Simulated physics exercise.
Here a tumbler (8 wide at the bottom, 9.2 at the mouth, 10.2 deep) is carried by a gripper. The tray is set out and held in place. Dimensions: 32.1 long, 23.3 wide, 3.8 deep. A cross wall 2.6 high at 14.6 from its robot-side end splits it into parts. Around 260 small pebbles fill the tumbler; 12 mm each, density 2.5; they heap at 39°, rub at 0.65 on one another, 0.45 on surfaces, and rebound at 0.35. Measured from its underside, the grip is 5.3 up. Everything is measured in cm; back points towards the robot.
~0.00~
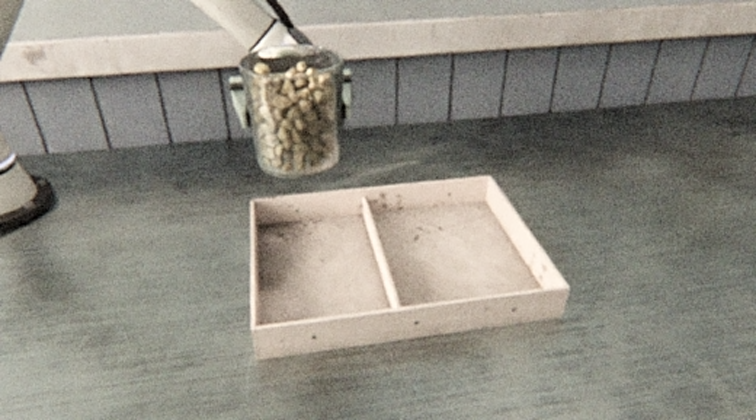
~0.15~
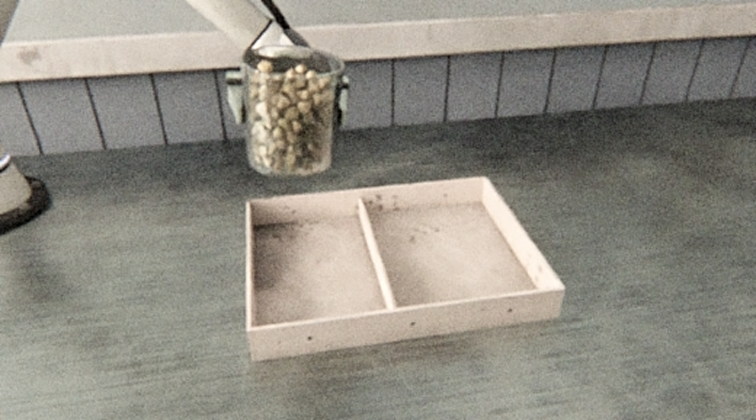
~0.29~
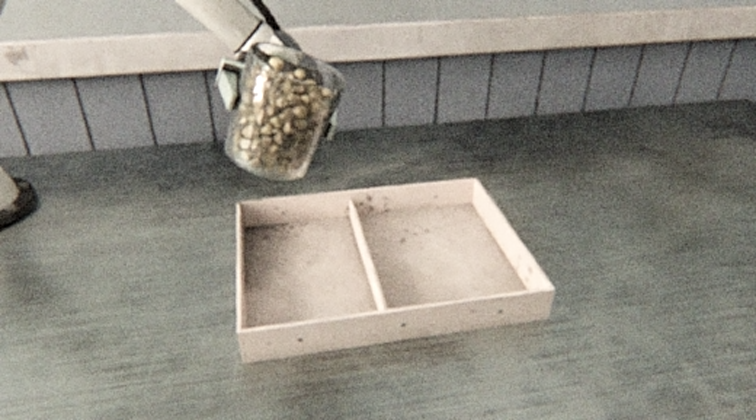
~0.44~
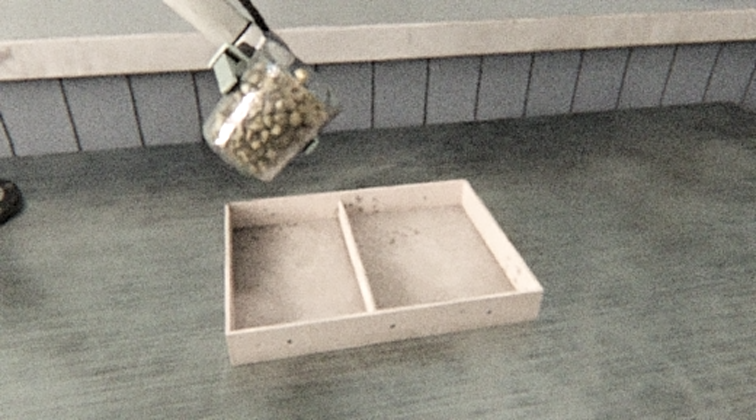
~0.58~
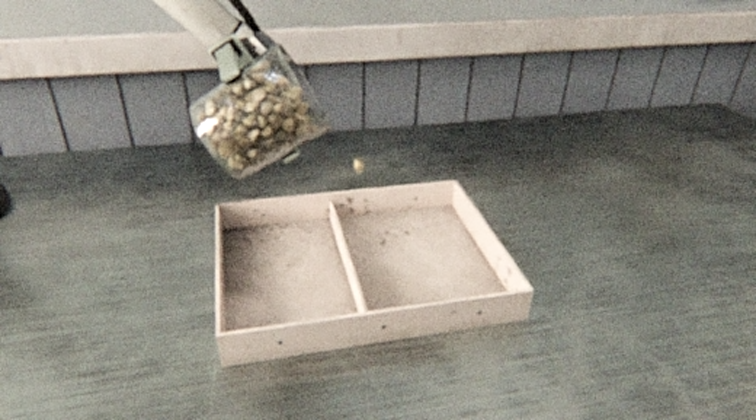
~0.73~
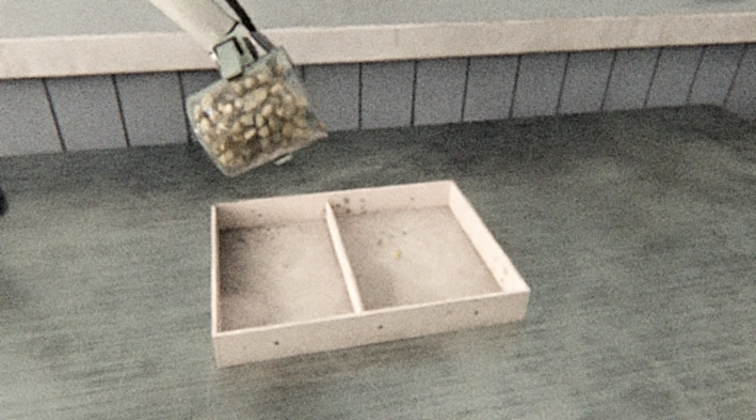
A gripper on a pale robot arm tilts a clear tumbler of tan pebbles steeply over to the right, and a single pebble drops out into the right part of the tray below. The tumbler hangs above a pale pink, two-part tray on a dark grey-green surface, backed by a light ledge and grey panels. Seen from slightly above, the whole view drifts gently as the camera moves.
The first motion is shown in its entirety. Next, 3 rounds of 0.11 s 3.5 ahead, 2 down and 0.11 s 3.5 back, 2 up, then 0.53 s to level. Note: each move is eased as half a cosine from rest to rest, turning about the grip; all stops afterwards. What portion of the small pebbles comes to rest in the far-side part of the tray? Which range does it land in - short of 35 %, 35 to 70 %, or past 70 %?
It lands short of 35 %.
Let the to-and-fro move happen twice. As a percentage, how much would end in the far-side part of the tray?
My guess is near 10 per cent.
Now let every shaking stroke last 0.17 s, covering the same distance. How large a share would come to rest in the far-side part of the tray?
I'd expect close to 5 per cent then.
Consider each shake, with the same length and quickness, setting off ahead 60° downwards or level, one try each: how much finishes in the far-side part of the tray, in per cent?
Result: Approx. 5 % and 35 %, one try each.
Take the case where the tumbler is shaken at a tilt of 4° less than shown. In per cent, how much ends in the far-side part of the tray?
Some 10 per cent.
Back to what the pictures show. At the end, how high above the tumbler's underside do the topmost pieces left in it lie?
10.0 cm.
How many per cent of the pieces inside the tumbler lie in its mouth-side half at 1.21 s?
40 %.
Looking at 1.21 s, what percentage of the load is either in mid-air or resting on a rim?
Around 3 per cent of the load.
By 1.21 s, tilted 66° forward, highest piece 23 above the table; 233 in the tumbler, 21 in the far-side part, 1 in the robot-side part, 8 in flight or on a rim.
By 1.68 s, tilted 28° forward, highest piece 25 above the table; 224 in the tumbler, 35 in the far-side part, 4 in the robot-side part.
By 2.12 s, level, highest piece 26 above the table; 224 in the tumbler, 35 in the far-side part, 4 in the robot-side part.
By 3.17 s, level, highest piece 26 above the table; 224 in the tumbler, 35 in the far-side part, 4 in the robot-side part.
Final count, 224 in the tumbler, 35 in the far-side part, 4 in the robot-side part. That is 13 % in the far-side part of the tray.
